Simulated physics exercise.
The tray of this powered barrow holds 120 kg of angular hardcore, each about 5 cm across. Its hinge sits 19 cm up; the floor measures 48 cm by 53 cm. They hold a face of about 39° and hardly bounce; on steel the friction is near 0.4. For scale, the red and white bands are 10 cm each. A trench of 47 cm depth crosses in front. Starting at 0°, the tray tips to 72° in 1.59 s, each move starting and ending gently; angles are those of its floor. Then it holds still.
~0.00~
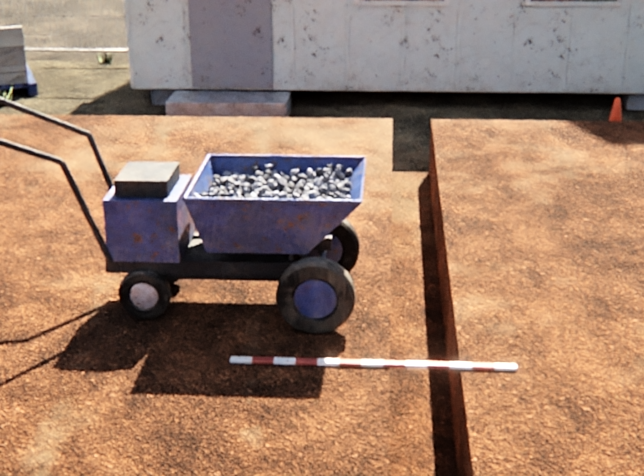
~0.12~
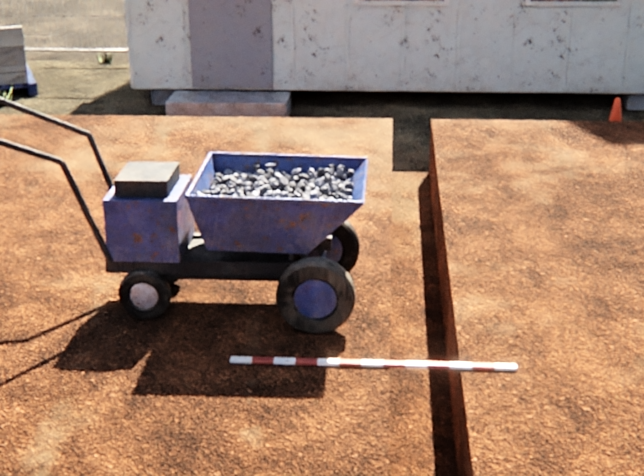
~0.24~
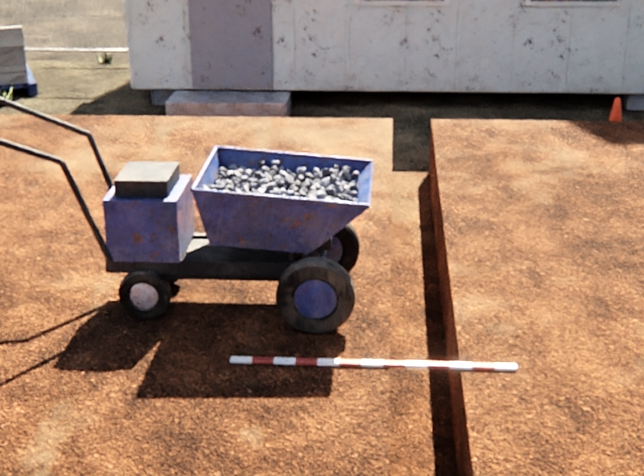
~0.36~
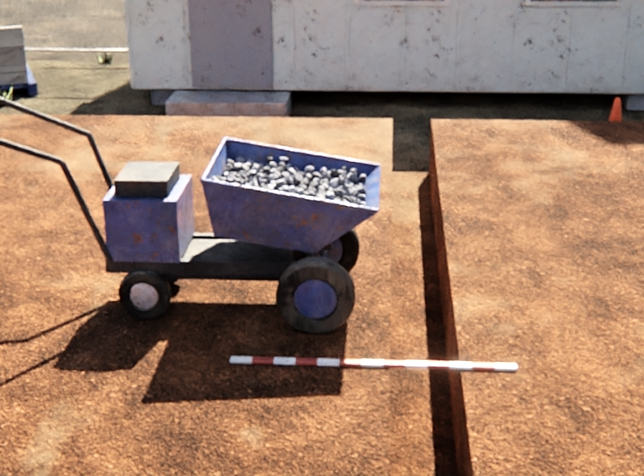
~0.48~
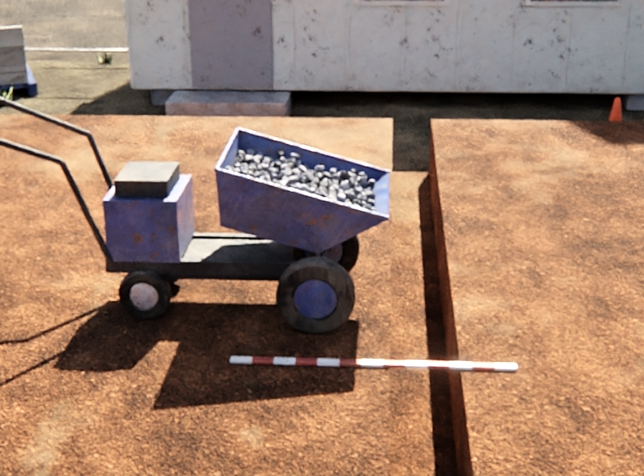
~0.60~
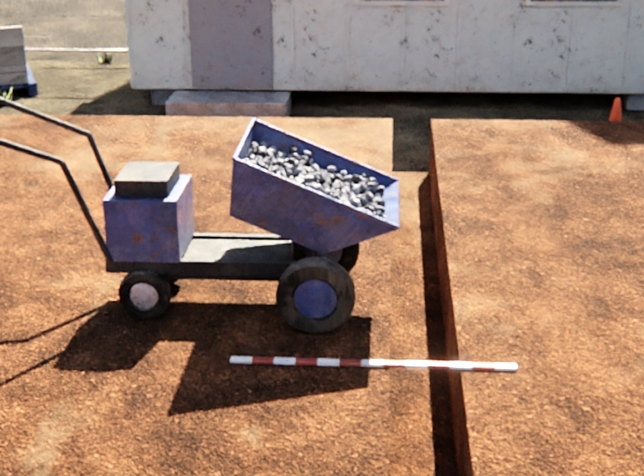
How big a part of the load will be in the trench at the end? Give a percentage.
Some 70 per cent of it.
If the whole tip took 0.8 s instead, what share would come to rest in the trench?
It would be near 60 per cent.
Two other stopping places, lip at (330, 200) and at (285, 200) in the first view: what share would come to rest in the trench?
First some 100, then 60 per cent.
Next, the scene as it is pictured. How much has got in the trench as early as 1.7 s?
About 20 per cent by then.
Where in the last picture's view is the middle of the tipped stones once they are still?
Around (437, 367).
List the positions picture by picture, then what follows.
Lip at (361, 202), floor tilted 0°, highest stones at (328, 176), in the first picture.
Lip at (363, 203), floor tilted 1°, highest stones at (318, 172); the stones move at 0.1 m/s on average, in the second picture.
The tray is at 4°, its lip at (369, 206); the top of the load is at (282, 174); the stones move at 0.3 m/s on average, in the third picture.
Lip at (378, 211), floor tilted 9°, highest stones at (259, 170); the stones move at 0.4 m/s on average, in the fourth picture.
The tray is at 16°, its lip at (388, 218); the top of the load is at (244, 161); the stones move at 0.5 m/s on average, in the fifth picture.
Lip at (399, 228), floor tilted 23°, highest stones at (257, 152); the stones move at 0.5 m/s on average, in the sixth picture.
After 1.2 s the floor is at 61°; 100 % in the tray; the foremost stones are at (430, 269).
After 1.7 s the floor is at 72°; 65 % in the tray, 21 % in the trench, 15 % past the trench; the foremost stones are at (507, 305).
After 2.0 s the floor is at 72°; 29 % in the tray, 40 % in the trench, 31 % past the trench; the foremost stones are at (552, 296).
After 4.0 s the floor is at 72°; 0 % in the tray, 70 % in the trench, 30 % past the trench; the foremost stones are at (559, 294).
